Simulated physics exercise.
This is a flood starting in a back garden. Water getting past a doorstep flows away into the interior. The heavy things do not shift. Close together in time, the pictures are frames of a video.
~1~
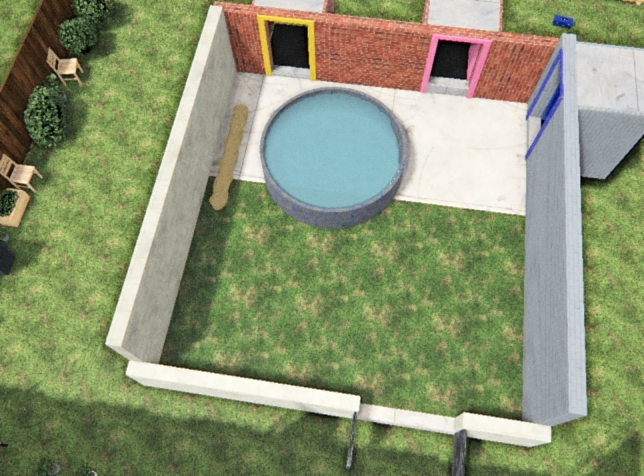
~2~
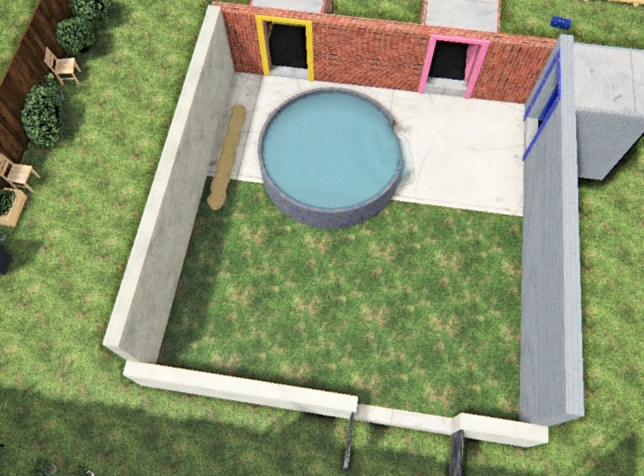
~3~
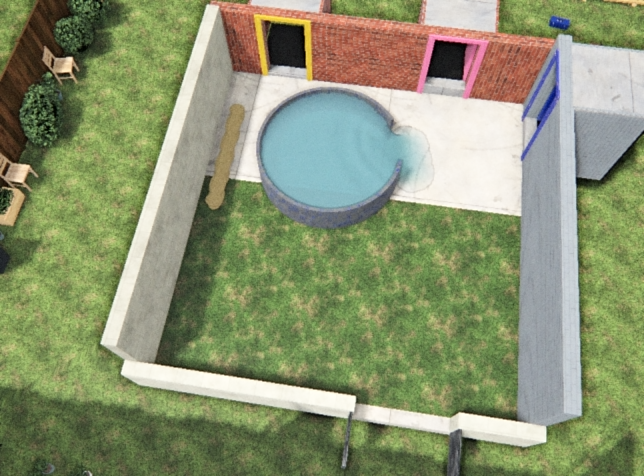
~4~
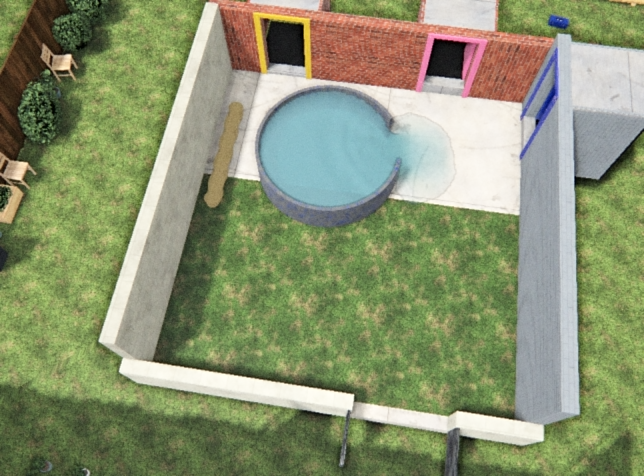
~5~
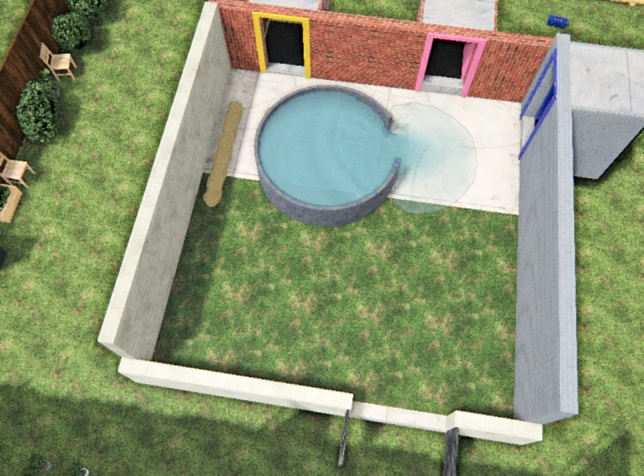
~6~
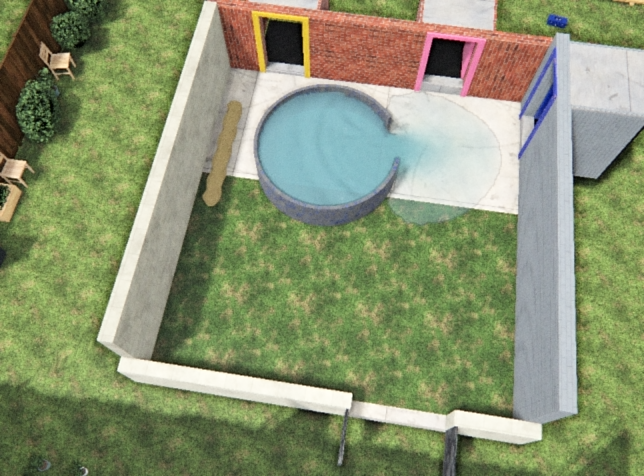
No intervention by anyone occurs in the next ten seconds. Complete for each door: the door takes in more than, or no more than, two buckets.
Completed: The yellow door takes in no more than two buckets; the blue door takes in more than two buckets; the pink door takes in no more than two buckets.
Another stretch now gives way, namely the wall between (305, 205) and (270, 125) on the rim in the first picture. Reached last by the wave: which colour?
The blue-painted one, I think.
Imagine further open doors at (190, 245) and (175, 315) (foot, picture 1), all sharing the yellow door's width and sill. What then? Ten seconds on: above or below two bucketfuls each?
First falls short, then falls short.
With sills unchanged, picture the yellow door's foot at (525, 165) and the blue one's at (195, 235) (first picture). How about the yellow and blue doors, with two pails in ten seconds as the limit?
Note: Yellow lets too much through; blue lets in too little.
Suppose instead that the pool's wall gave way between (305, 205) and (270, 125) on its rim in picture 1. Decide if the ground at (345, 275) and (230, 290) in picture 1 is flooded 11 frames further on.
Untouched, then soaked.
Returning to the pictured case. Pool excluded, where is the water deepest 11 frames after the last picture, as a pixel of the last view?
Close to (518, 111), I'd say.
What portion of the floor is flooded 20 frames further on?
Roughly 35 per cent.
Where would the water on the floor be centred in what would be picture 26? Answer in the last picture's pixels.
My pick is pixel (387, 166).
A moment on, water covers 20 % of the floor; the yellow door not reached, the blue door under two buckets in, the pink door wet at the sill, nothing in.
Next, water covers 25 % of the floor; the yellow door not reached, the blue door over two buckets in, the pink door wet at the sill, nothing in.
Then, water covers 35 % of the floor; the yellow door not reached, the blue door far over two buckets in, the pink door wet at the sill, nothing in.
Later, water covers 65 % of the floor; the yellow door wet at the sill, nothing in, the blue door far over two buckets in, the pink door wet at the sill, nothing in.
In the end, water covers 95 % of the floor; the yellow door wet at the sill, nothing in, the blue door far over two buckets in, the pink door wet at the sill, nothing in.
